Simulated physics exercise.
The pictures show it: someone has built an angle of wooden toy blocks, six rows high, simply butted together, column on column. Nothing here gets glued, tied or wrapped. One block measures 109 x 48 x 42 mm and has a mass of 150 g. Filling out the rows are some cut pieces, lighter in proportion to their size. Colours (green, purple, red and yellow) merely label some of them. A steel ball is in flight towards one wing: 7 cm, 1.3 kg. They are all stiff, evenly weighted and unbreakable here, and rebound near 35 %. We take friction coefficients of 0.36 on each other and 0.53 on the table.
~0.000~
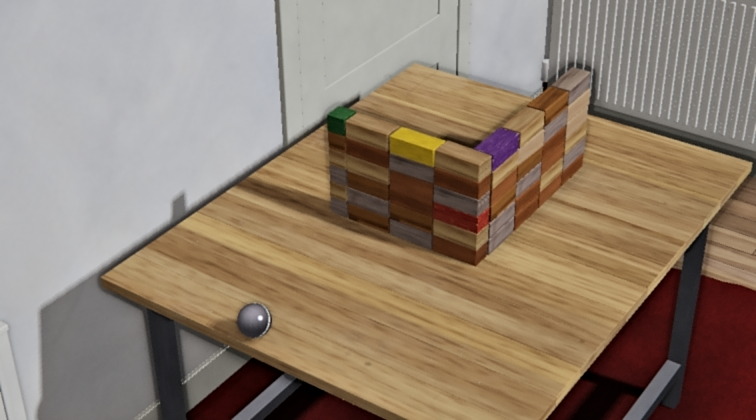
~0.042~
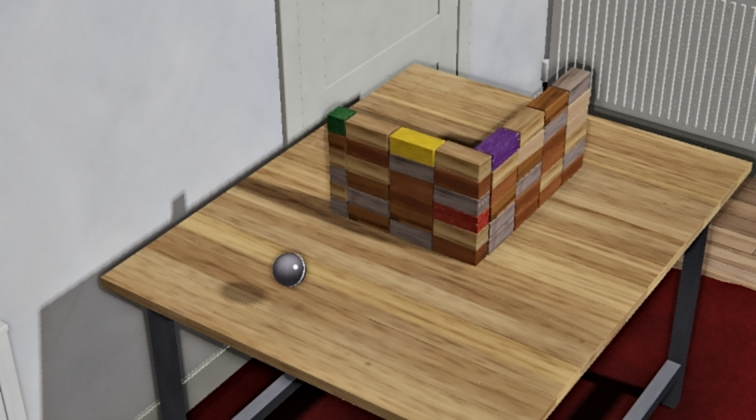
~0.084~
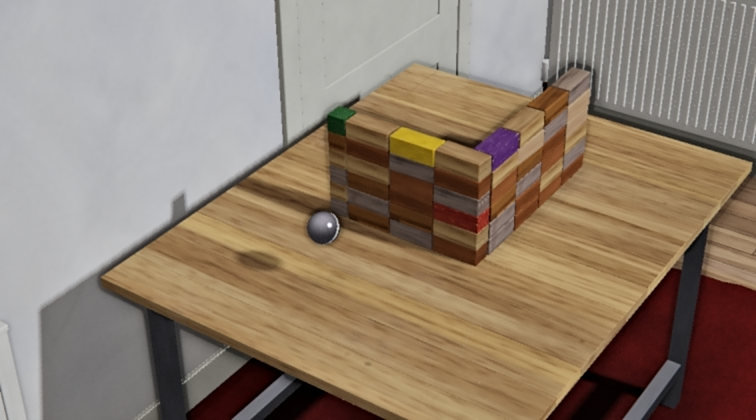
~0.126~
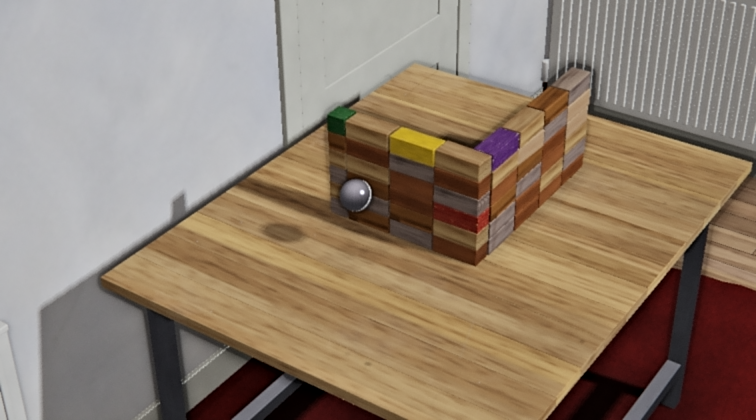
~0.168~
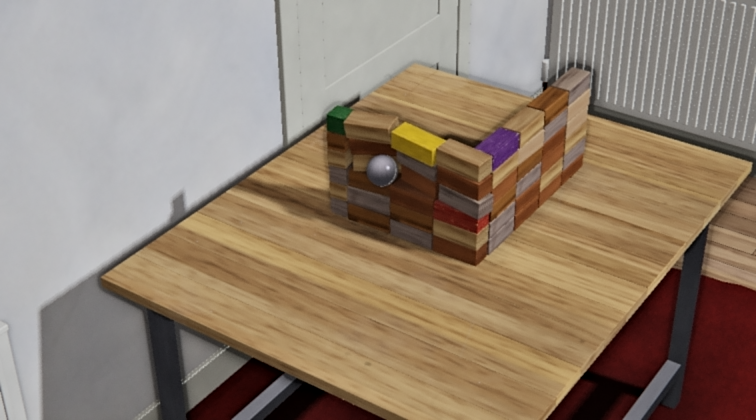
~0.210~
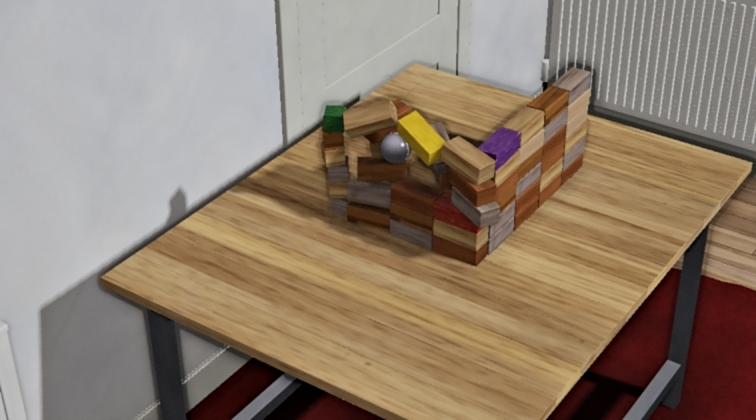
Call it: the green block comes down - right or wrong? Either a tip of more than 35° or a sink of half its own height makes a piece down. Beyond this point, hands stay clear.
Right, it comes down.
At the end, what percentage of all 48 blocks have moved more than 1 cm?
The answer is 35 percent.
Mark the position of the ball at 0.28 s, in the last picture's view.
Look close to (420, 127).
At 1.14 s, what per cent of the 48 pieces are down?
By then 35 %.
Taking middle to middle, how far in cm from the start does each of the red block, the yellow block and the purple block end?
Net displacement, roughly: Red ~ 0 cm, yellow ~ 28 cm, purple ~ 0 cm.
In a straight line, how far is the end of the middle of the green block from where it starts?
It ends some 116 cm from where it began.
By 0.28 s, ball still moving; 6 of the 48 blocks down; green block tilted 6°; yellow block tilted 44°.
By 0.44 s, ball still moving; 13 of the 48 blocks down; green block tilted 46°, 59 mm lower; yellow block tilted 33°, 54 mm lower.
By 0.70 s, ball still moving; 16 of the 48 blocks down; green block on its side; yellow block on its side.
By 1.14 s, ball still moving; 16 of the 48 blocks down; green block tilted 35°, 94 cm lower; yellow block upside down.
When it is over (1.9 s), ball rolling away; 16 of the 48 blocks down; green block 96 cm lower; yellow block upside down; purple block moved 9 mm. In pixels of the last frame, middles, green block near (140, 376), yellow block near (454, 187).
